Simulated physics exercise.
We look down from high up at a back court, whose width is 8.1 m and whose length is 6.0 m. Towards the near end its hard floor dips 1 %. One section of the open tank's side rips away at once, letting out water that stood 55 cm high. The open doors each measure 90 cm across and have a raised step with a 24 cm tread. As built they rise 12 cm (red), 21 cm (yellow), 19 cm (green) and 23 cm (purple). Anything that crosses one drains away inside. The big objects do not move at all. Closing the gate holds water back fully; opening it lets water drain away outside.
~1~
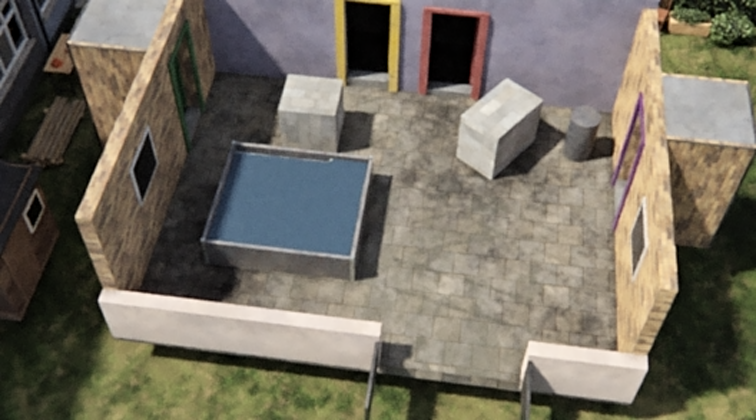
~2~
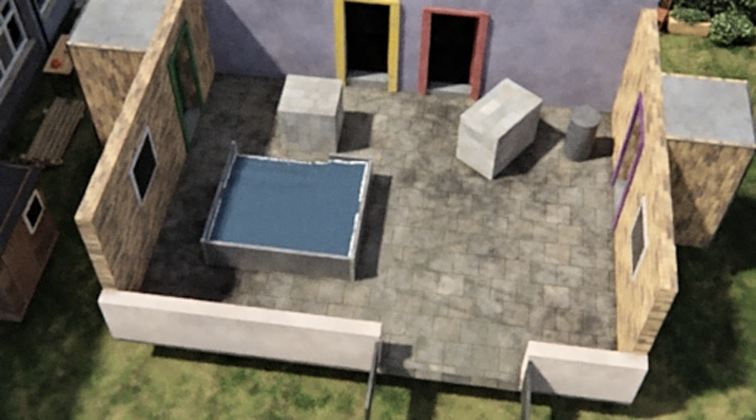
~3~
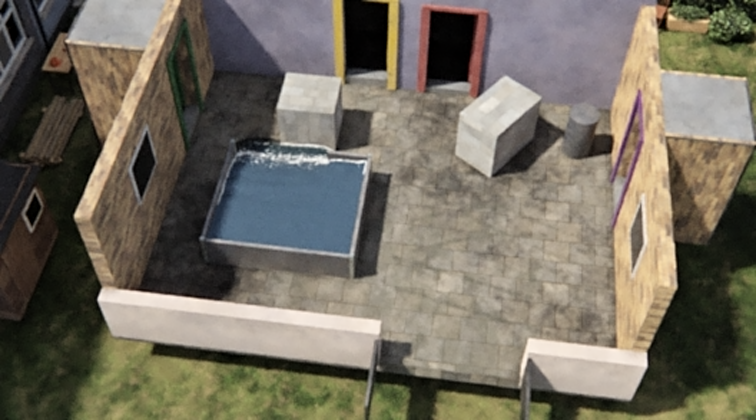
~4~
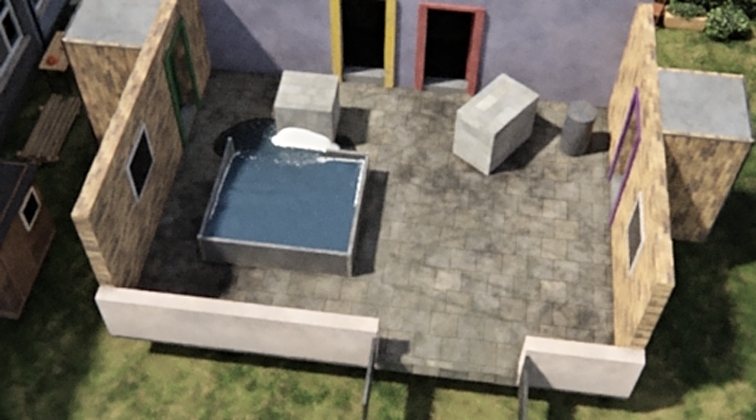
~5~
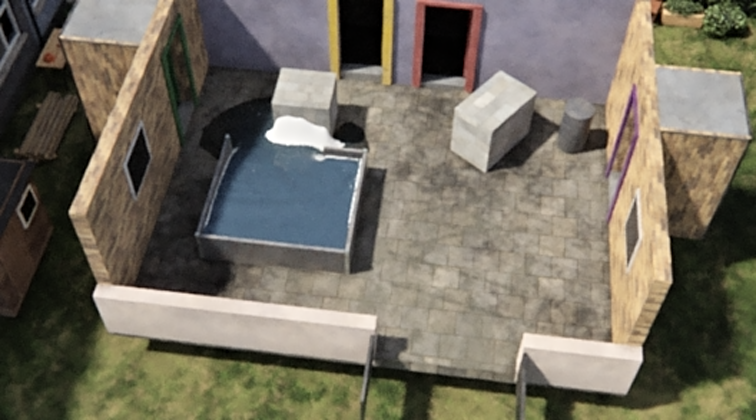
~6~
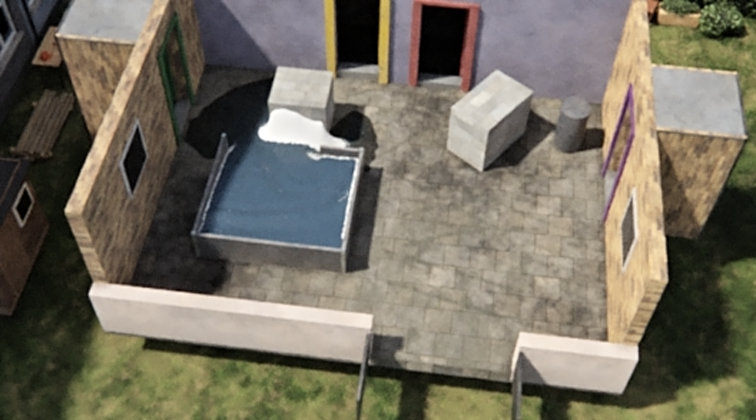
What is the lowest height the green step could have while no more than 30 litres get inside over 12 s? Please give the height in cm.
20 cm.
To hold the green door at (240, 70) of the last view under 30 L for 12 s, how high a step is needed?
Roughly 24 cm.
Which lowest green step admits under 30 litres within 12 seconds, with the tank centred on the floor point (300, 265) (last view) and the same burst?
Then it needs to be around 22 cm high.
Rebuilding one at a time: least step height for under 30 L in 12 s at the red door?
For the red door, about 9.0 cm.
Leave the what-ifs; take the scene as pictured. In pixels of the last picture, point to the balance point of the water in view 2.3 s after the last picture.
Roughly (289, 164).
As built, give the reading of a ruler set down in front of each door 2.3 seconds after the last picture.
In cm - red: 6, yellow: 6, green: 24, purple: 0.
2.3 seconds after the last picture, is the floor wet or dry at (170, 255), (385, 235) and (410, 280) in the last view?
Status: Clear / clear / clear.
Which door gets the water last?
That would be the purple door.
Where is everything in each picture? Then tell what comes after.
The first picture shows the open tank at (290, 201) is whole and still, 55 cm deep; the green door at (188, 93) is dry.
In the second picture, the front is at a hidden place, 0.2 m from the gap on the far side; 0.3 m2 of floor is wet, 55 cm left at the back.
In the third picture, water pours out on the far side and has run 0.7 m, to (260, 141); about 11 cm deep outside, 55 cm at the back.
In the fourth picture, water pours out on the far side and has run 1.1 m, to (265, 121); about 10 cm deep outside, 55 cm at the back.
In the fifth picture, the front is at (265, 100), 1.6 m from the gap on the far side; 2.6 m2 of floor is wet, 55 cm left at the back.
In the sixth picture, water pours out on the far side and has run 2.1 m, to (266, 82); about 5 cm deep outside, 54 cm at the back; 0.5 m in a straight line remain to the green door at (177, 86).
Then, 0.7 s after the last picture water covers 20 % of the floor, deepest (42 cm) near (292, 149); 10 cm at the green door, 0 litres in over its 19 cm step.
Then, 2.3 s after the last picture water covers 40 % of the floor, deepest (28 cm) near (201, 78); 24 cm at the green door, 24 litres in over its 19 cm step.
Then, 11.3 s after the last picture water covers 95 % of the floor, deepest (10 cm) near (356, 341); 8 cm at the green door, 35 litres in over its 19 cm step.
At the green door as built, the water peaked near 27 cm, 1.1 s after the last picture.
With a step of 18 cm, 46 litres would have come in within the 12 s; with 24.5 cm, 7 litres. So under 30 litres takes about 20 cm.
